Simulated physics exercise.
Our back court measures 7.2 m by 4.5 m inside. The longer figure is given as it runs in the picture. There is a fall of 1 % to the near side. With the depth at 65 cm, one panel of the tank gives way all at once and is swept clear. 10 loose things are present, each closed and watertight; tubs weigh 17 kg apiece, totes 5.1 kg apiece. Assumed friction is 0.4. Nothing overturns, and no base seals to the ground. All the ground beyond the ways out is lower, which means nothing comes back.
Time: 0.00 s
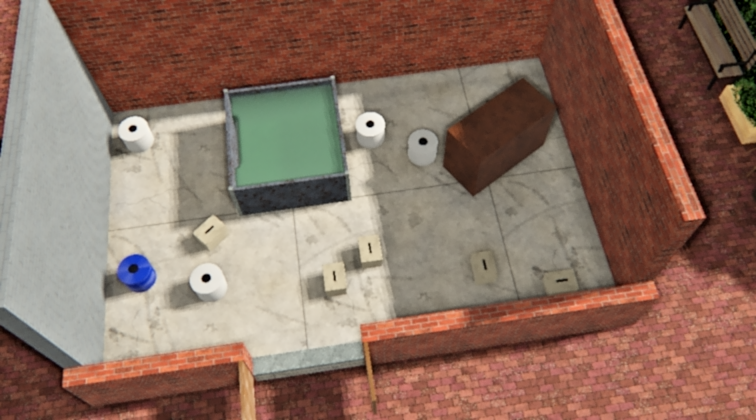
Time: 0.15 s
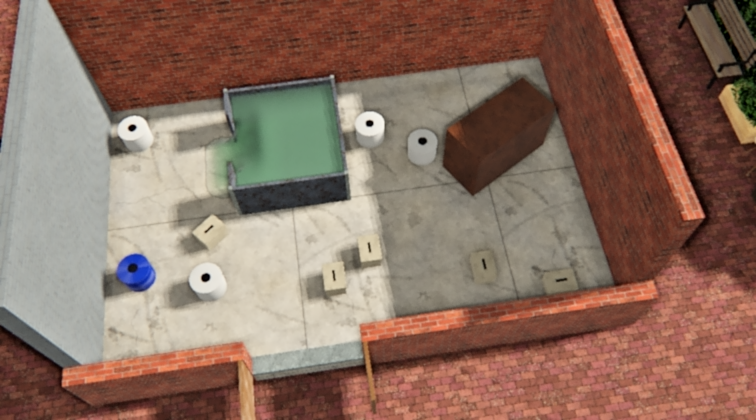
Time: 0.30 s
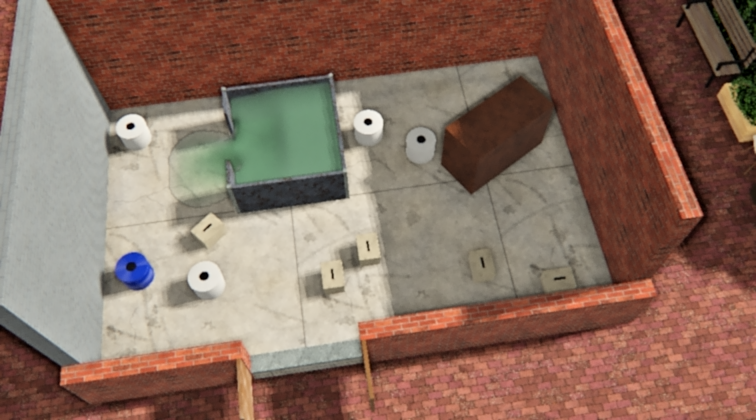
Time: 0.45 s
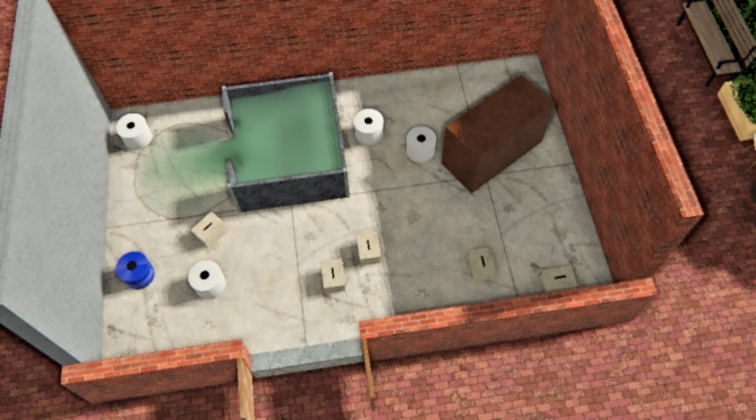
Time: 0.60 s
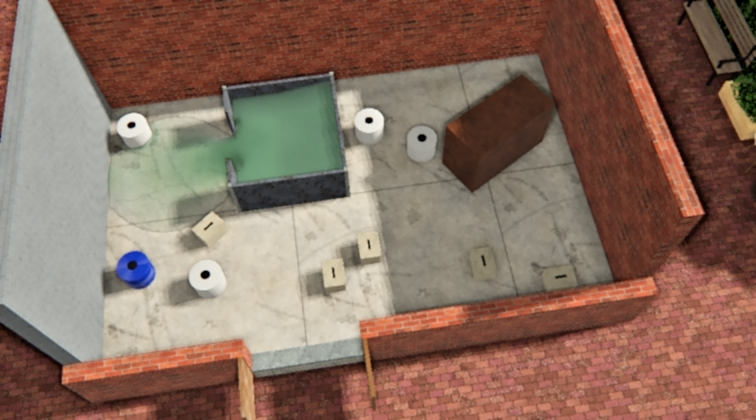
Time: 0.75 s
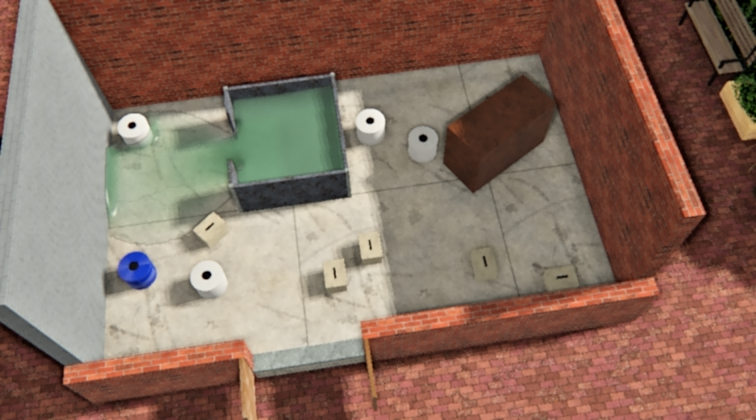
The clip shows a brick-walled court with a tank of green water, scattered tubs and boxes; the tank's left side opens and water spreads leftward across the floor to the grey wall, while the tubs and boxes stay in place.
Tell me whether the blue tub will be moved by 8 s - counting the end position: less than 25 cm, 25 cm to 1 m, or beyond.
Prediction - the blue tub is displaced a great deal.
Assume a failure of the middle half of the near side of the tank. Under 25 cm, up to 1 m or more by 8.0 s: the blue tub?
From there, the blue tub remains planted.
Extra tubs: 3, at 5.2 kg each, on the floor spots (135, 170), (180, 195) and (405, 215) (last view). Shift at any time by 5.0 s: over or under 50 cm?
Spot by spot, in turn: Exceeds it, exceeds it, falls short.
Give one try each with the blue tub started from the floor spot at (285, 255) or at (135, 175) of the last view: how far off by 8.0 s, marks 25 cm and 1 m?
In that order: It hardly budges; it goes a long way.
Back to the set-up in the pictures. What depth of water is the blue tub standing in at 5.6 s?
Close to 6 centimetres.
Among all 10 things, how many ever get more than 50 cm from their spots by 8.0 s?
4.
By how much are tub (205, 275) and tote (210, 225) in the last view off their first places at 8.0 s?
Respectively: 20 cm / 20 cm.
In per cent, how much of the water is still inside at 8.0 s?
Close to 94 in a hundred parts remain.
After 1.6 s the blue tub is near (138, 272), 0.1 m from its start, aground; 0 of 10 are out; 1 afloat.
After 3.6 s the blue tub is near (266, 299), 1.9 m from its start, aground; 0 of 10 are out; 1 afloat.
After 5.6 s the blue tub is near (324, 264), 2.6 m from its start, aground; 0 of 10 are out; 1 afloat.
After 8.0 s the blue tub is near (326, 262), 2.7 m from its start, aground; 0 of 10 are out; 2 afloat.
